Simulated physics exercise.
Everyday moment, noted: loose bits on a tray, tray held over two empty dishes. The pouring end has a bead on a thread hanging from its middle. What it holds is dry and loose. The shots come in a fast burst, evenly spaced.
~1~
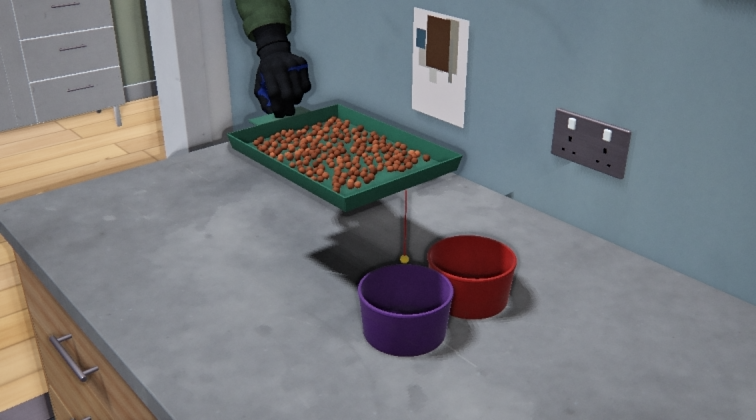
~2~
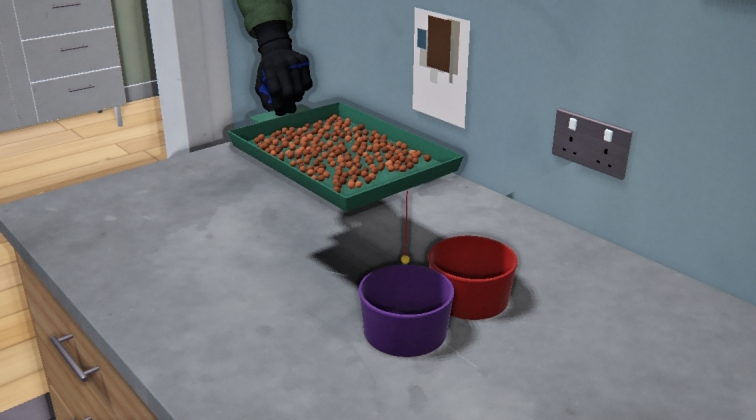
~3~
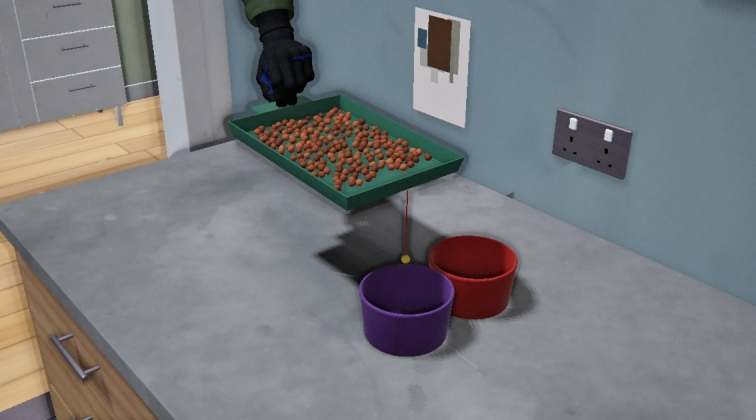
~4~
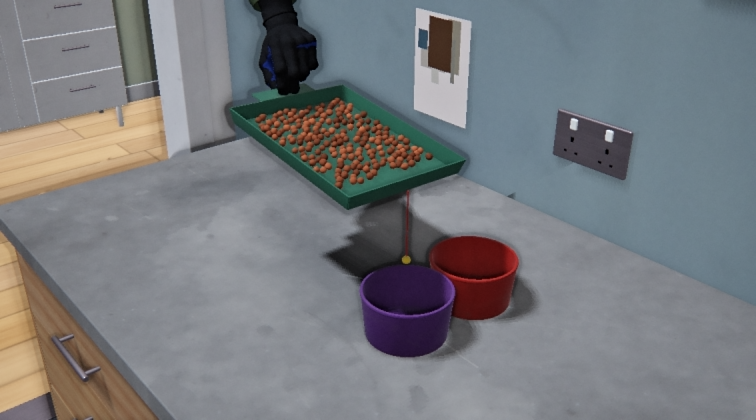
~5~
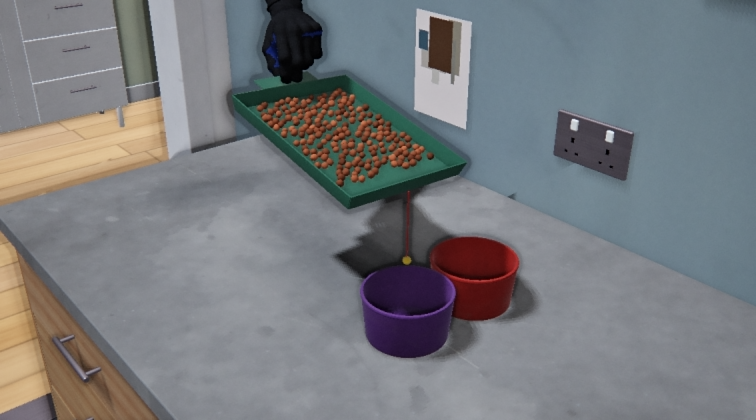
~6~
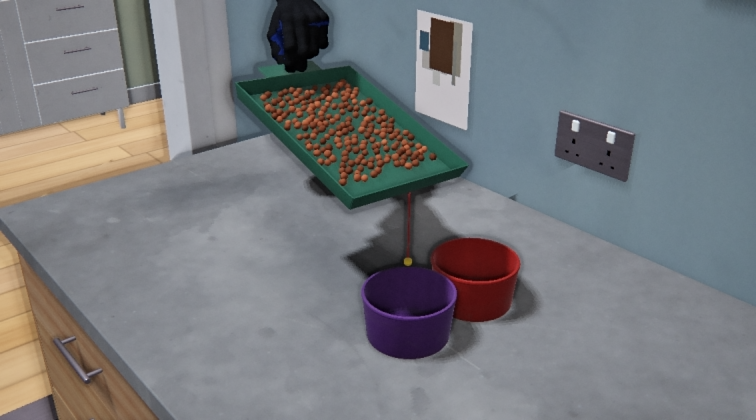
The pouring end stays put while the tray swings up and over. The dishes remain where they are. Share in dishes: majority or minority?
Most likely the spill will be the lesser part.
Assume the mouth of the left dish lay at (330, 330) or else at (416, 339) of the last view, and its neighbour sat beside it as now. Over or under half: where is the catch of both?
Taking the tries in order: A minor share, followed by a minor share.
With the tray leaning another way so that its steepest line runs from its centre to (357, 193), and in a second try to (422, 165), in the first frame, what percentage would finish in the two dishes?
50 % and 60 %.
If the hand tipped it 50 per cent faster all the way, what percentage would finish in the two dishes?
About 90 in a hundred.
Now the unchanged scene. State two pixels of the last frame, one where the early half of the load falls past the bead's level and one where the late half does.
I'd say close to (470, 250) at first and close to (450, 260) later on.
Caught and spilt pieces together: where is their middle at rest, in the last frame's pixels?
Close to (471, 303), more or less.
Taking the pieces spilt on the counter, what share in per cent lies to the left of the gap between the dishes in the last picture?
That's about 20 per cent of the spill.
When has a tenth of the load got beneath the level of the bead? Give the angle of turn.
Somewhere around 85 degrees.
Just after the last frame, tray tipped steeply; almost all on the tray; just a few in the air.
A moment on, tray tipped right over; the larger part on the tray; just a few in the left dish; about a tenth in the right dish; just a few outside both; just a few in the air.
Further on, tray tipped past a quarter turn; roughly a quarter in the left dish; roughly two thirds in the right dish; about a tenth outside both.
When it is over, tray tipped past a quarter turn; roughly a quarter in the left dish; roughly two thirds in the right dish; about a tenth outside both.
